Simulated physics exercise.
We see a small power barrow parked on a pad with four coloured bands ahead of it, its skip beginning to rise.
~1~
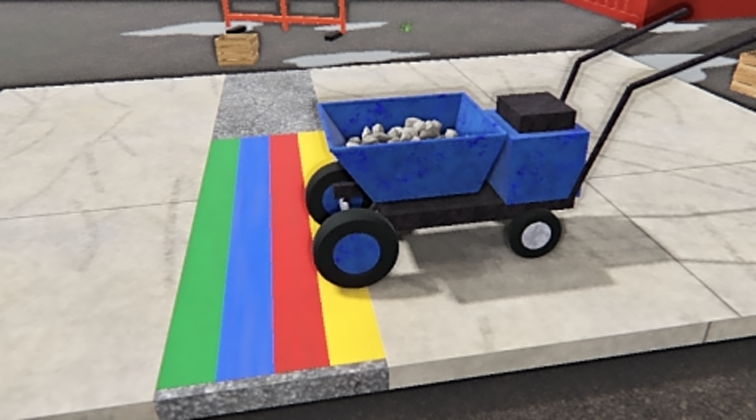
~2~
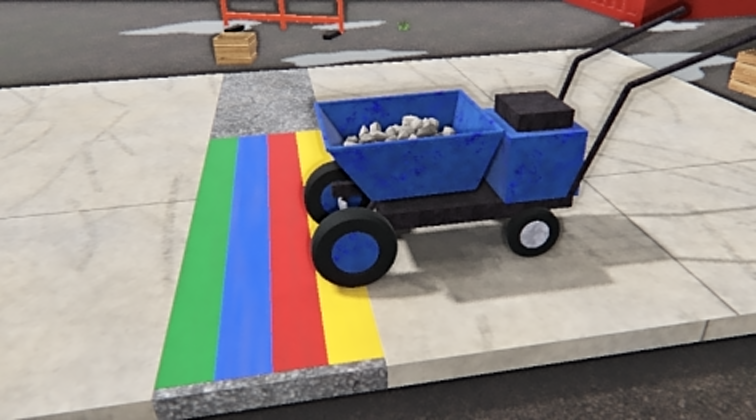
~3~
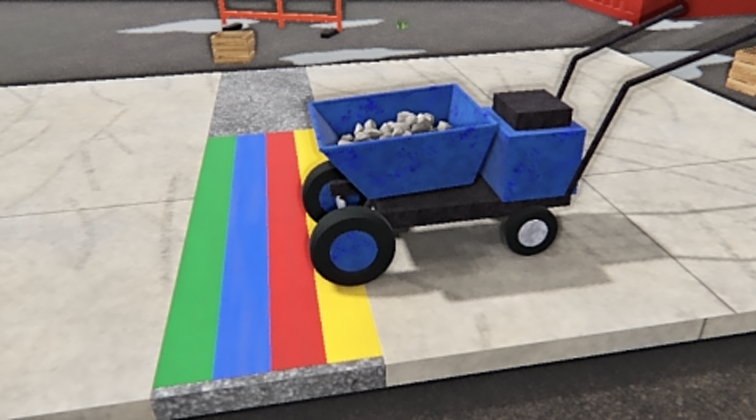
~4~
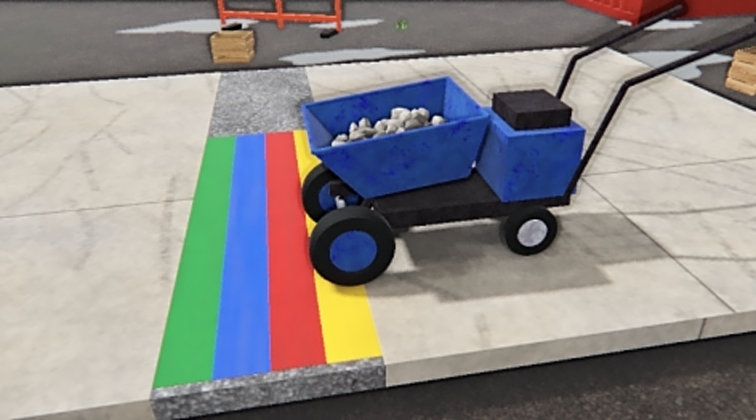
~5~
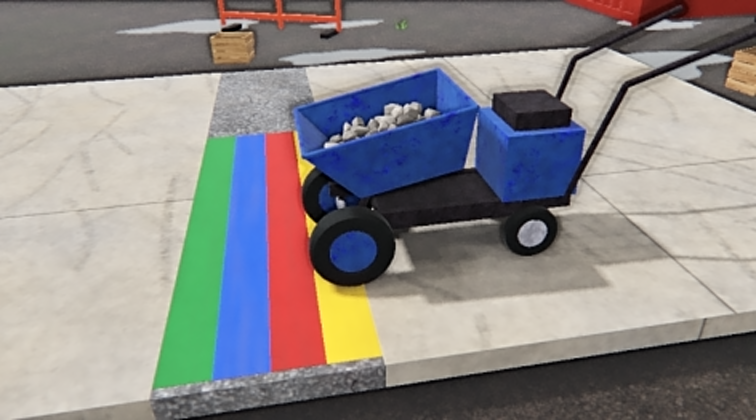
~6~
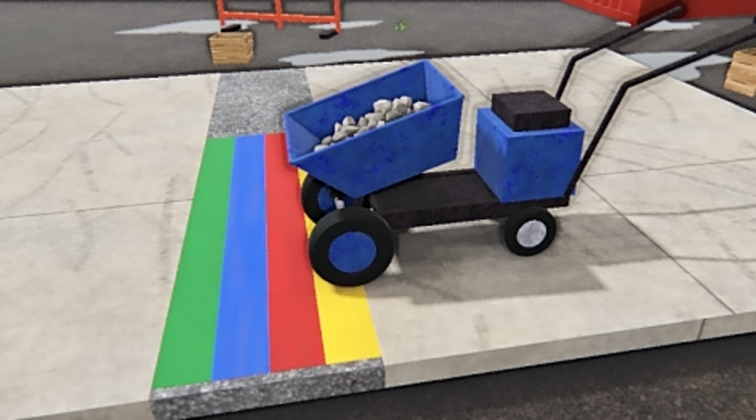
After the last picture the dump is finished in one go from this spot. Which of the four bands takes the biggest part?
Most covered: The green band.
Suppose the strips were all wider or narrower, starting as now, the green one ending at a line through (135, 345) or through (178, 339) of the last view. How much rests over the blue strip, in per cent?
About 40 and 20 per cent.
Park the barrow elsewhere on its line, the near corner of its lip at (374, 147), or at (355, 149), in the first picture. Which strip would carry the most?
In turn: The blue one; the blue one.
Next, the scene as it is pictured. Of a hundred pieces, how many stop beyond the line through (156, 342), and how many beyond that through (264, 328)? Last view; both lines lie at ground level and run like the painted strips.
Near 20 % and 100 %.
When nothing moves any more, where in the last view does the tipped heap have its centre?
Close to (200, 263).
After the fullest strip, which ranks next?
Second comes the blue one.
Soon after the last picture, skip tipped steeply; all in the skip.
A little later, skip tipped right over; nearly all in the skip; a stray few over the blue strip; a stray few over the green strip.
Later still, skip tipped right over; about a quarter in the skip; a small part over the blue strip; about half over the green strip; about a quarter off the paint.
By the end, skip tipped right over; none over the yellow strip; a stray few over the red strip; about a quarter over the blue strip; about half over the green strip; about a quarter off the paint.
